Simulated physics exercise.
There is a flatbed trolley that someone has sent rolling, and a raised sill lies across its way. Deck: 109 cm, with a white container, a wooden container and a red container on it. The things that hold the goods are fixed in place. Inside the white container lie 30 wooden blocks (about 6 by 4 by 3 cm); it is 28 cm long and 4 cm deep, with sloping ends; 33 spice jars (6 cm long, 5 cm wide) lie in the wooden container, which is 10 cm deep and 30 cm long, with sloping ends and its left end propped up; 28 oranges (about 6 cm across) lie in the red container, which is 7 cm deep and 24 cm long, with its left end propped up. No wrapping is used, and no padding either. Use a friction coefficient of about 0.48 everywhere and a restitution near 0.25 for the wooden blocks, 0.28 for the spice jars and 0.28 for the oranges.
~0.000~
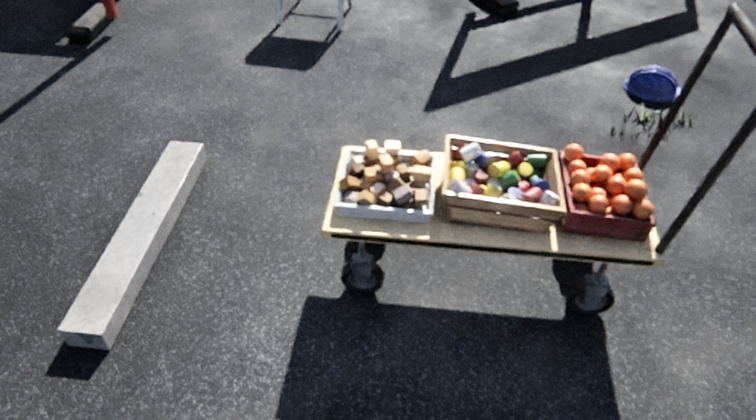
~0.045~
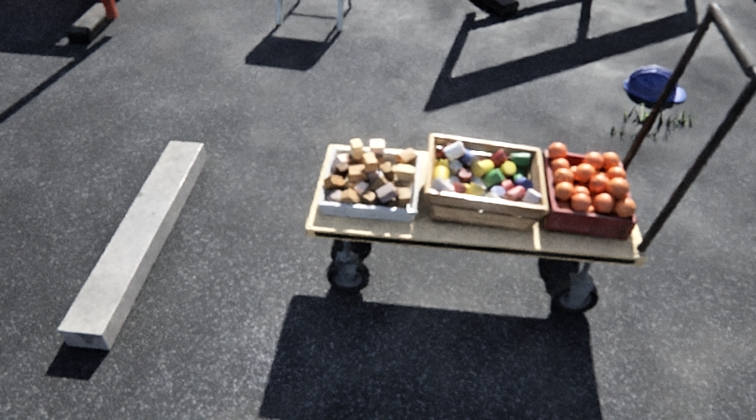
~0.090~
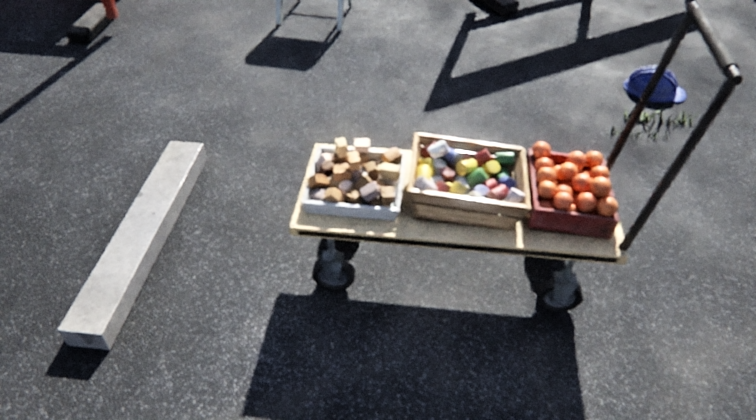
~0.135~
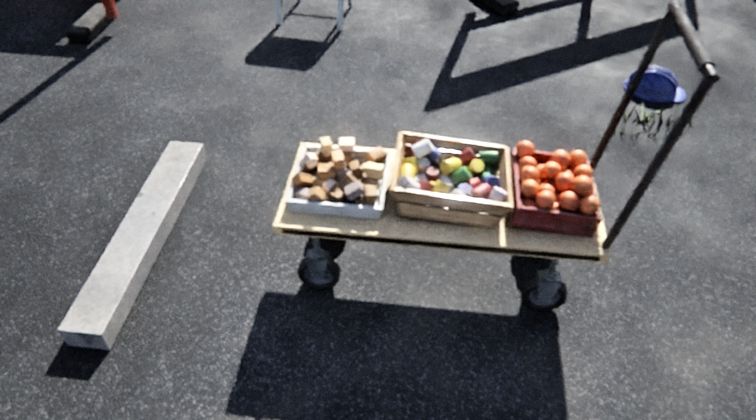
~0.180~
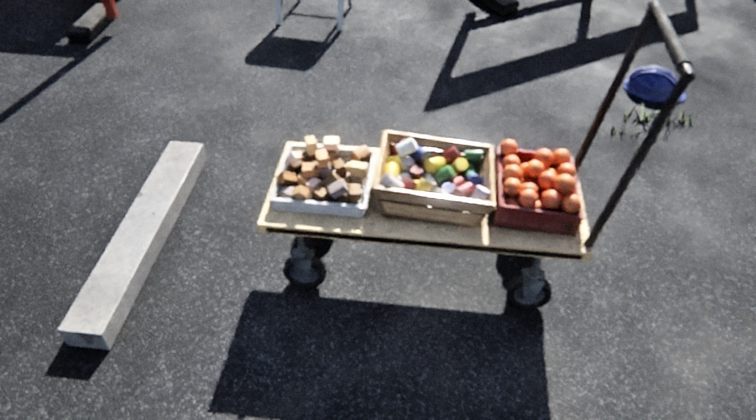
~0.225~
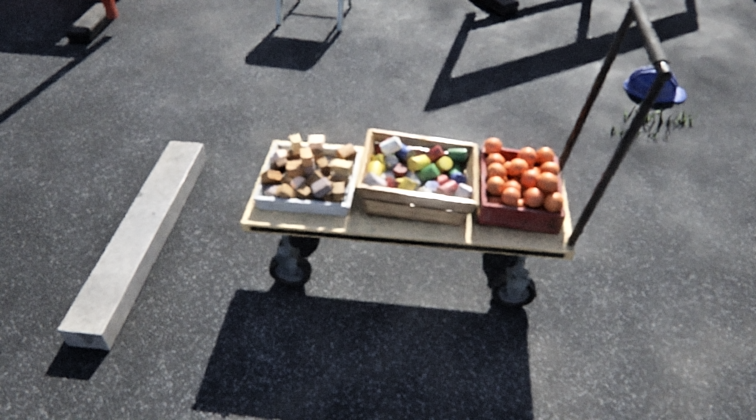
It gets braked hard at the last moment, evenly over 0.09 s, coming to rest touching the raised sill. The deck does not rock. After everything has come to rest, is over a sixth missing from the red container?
Escapees number beneath one in six.
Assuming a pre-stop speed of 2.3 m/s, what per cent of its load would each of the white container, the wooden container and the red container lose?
White container 20 %, wooden container 0 %, red container 20 %.
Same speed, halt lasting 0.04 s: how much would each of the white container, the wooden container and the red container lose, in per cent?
That way you'd get white container at 20, wooden container at 0, and red container at 0 percent.
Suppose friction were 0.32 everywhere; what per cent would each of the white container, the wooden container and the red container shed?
In that setup white container sheds 10 percent, wooden container sheds 0 percent, and red container sheds 10 percent.
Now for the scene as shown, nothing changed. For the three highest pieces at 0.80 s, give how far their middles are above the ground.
52 cm.
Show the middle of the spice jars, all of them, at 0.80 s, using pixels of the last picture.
I'd put the middle close to (274, 167).
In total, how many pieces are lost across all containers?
Roughly 3 pieces.
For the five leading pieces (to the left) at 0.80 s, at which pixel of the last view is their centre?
They're centred near (139, 145).
After 0.58 s, the brake bites.
After 0.68 s, white container 30 in, 0 out, wooden container 33 in, 0 out and red container 28 in, 0 out.
After 0.80 s, white container 29 in, 1 out, wooden container 33 in, 0 out and red container 28 in, 0 out.
After 1.03 s, white container 27 in, 3 out, wooden container 33 in, 0 out and red container 28 in, 0 out.
Outcome (at 1.53 s), white container 27 in, 3 out, wooden container 33 in, 0 out and red container 28 in, 0 out. Asked share, 0 of 28, 0 per cent.
